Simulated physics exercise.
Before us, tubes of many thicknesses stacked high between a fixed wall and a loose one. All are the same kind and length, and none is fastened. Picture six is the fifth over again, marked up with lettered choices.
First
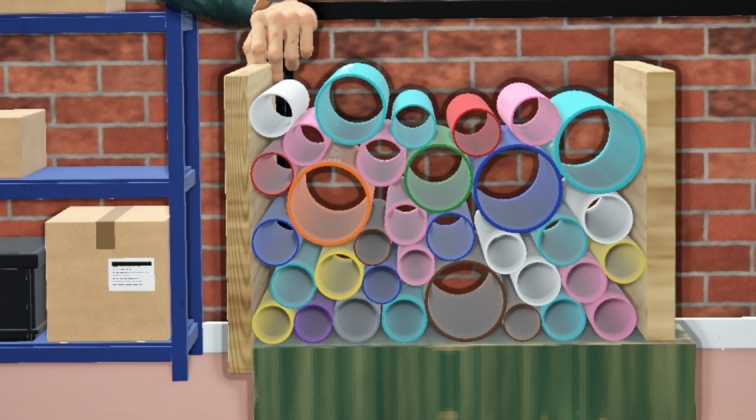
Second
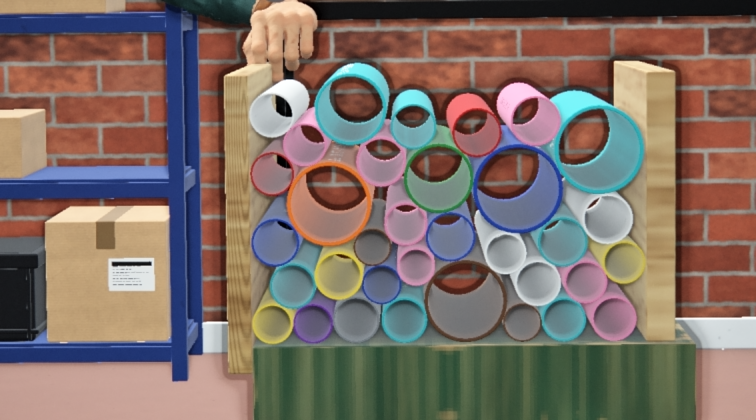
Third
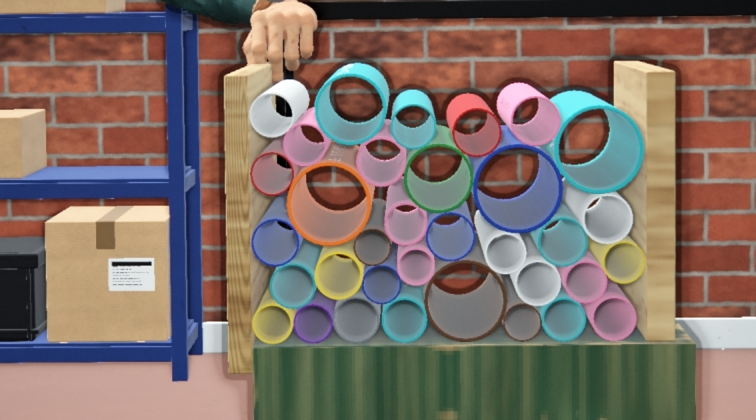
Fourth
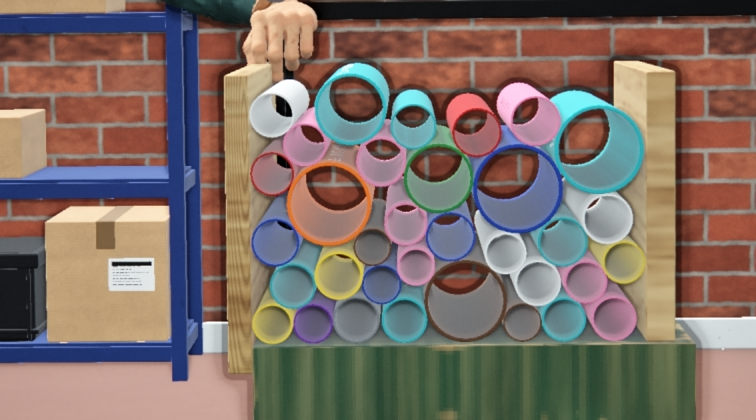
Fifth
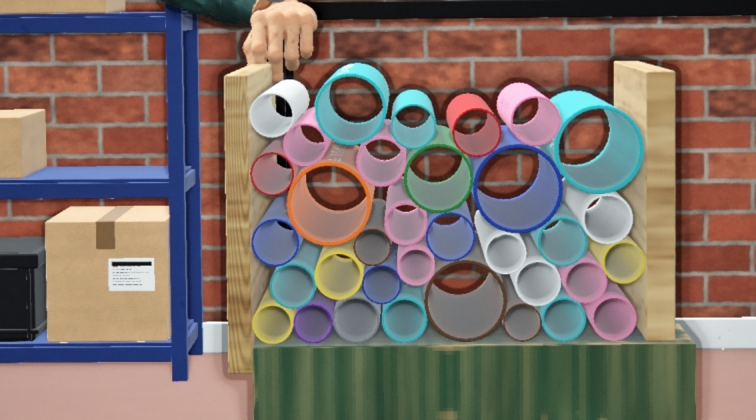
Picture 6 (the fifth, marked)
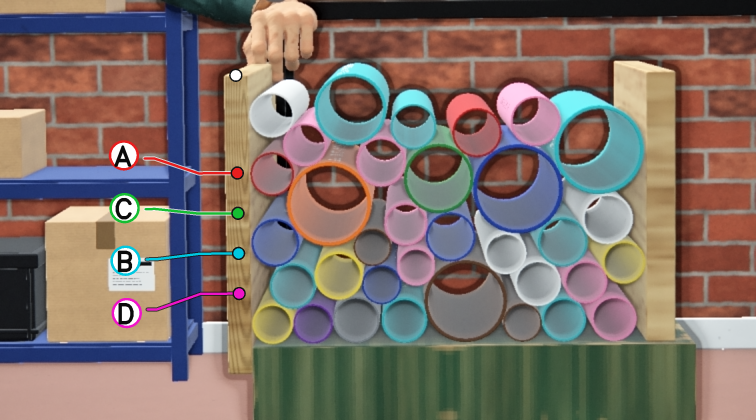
Nothing visibly moves as a hand rests at the top of the left wooden side board, beside a stack of colourful open-ended tubes of mixed widths above a green base, with boxes on blue shelving at left.
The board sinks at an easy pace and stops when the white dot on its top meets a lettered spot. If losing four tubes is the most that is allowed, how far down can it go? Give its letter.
The last mark within the limit is B.
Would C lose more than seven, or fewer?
At C, fewer than seven.
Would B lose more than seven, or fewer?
Fewer than seven.
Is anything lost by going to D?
Yes.
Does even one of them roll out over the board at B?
Yes.
On the marked copy, A at (237, 173); B at (238, 253); C at (238, 214); D at (239, 294); the white dot at (236, 75).
Following B. Soon after the start, top of the board (250, 156).
Later, top of the board (252, 249).
In the end, top of the board (252, 252), four out over the board.
As for the rest, A none out over the board; C one out over the board; D more than four out over the board.
